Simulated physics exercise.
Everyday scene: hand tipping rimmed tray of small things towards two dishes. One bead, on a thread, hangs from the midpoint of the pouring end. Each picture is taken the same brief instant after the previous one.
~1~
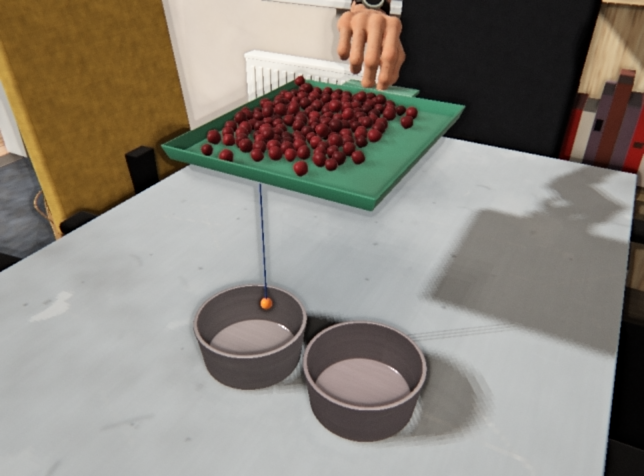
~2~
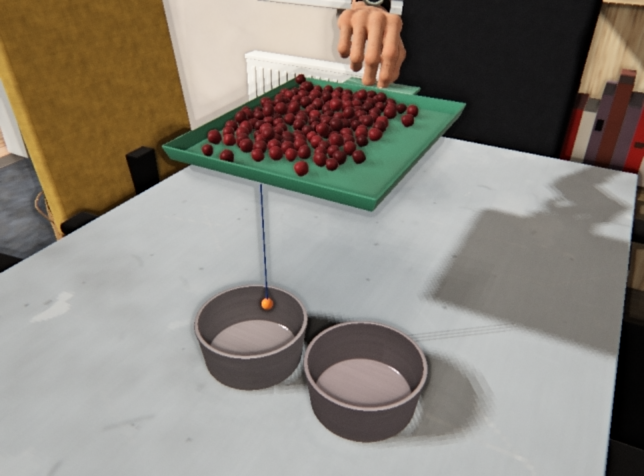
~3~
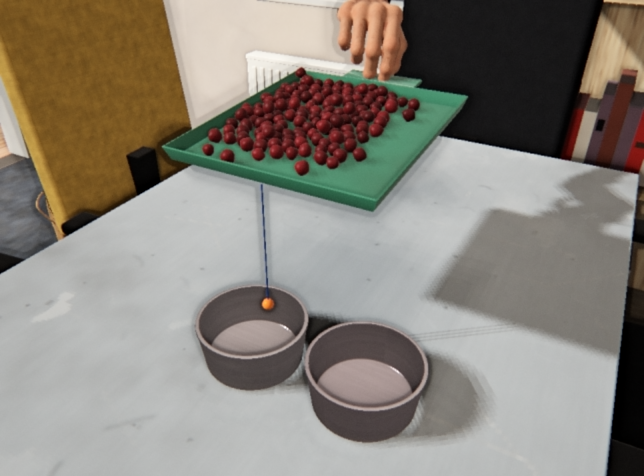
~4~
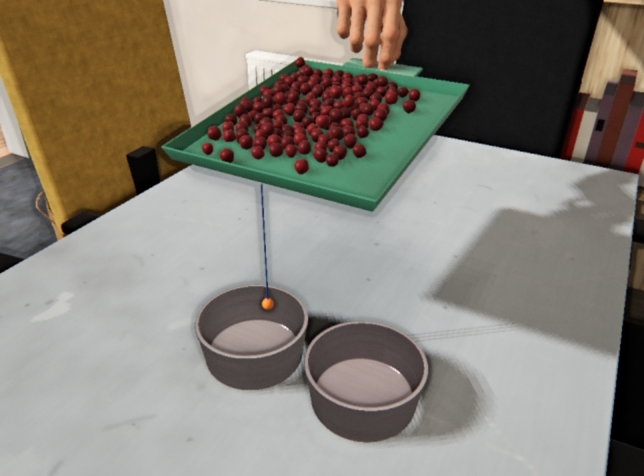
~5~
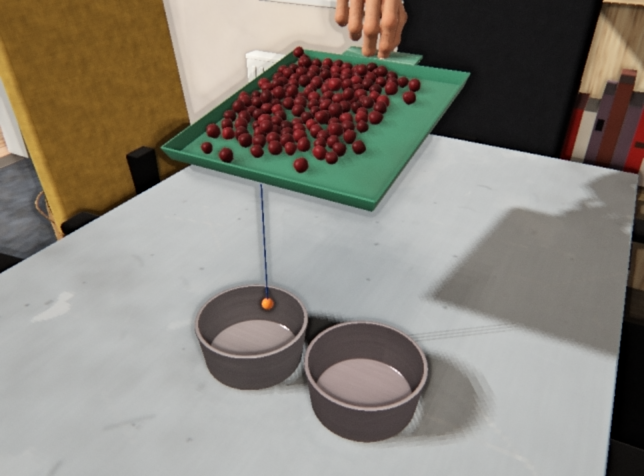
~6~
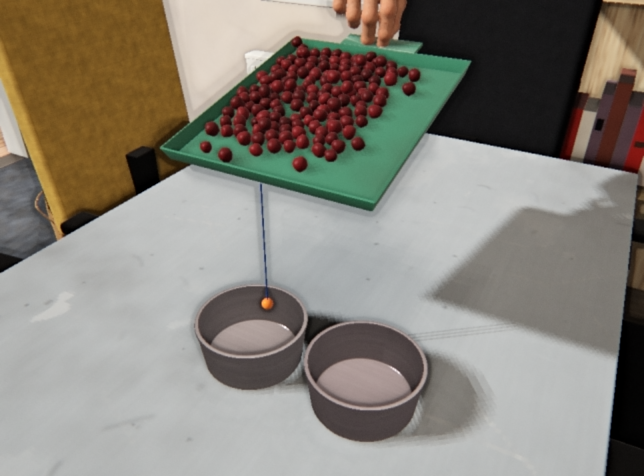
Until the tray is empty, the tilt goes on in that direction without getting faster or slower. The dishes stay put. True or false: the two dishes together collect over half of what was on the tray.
False, they collect less than half.
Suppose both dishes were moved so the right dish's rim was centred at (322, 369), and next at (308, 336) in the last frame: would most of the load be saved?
The first time it's higher than half, the second time lower than half.
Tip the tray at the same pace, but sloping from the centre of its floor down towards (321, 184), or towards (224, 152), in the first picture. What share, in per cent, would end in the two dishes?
First heading 70 %, second heading 20 %.
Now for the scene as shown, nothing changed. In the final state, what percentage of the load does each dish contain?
The left dish keeps near 20 in a hundred, the right dish near 10 in a hundred.
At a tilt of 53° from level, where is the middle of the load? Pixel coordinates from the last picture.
I'd put the middle close to (261, 110).
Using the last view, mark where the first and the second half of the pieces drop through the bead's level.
The early half goes through (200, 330), the late half through (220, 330).
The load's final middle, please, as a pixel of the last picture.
The centre comes to rest close to (203, 402).
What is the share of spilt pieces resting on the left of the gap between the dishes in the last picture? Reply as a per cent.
I'd put it at close to 90 per cent.
Shortly afterwards, tray tipped steeply; all but a few on the tray; only a few in the left dish; only a few outside both; only a few in the air.
Next, tray tipped right over; near two thirds on the tray; only a few in the right dish; only a few in the left dish; only a few outside both; near a quarter in the air.
Some moments later, tray tipped past a quarter turn; a little in the right dish; near a quarter in the left dish; the bulk outside both.
In the end, tray tipped past a quarter turn; a little in the right dish; near a quarter in the left dish; the bulk outside both.
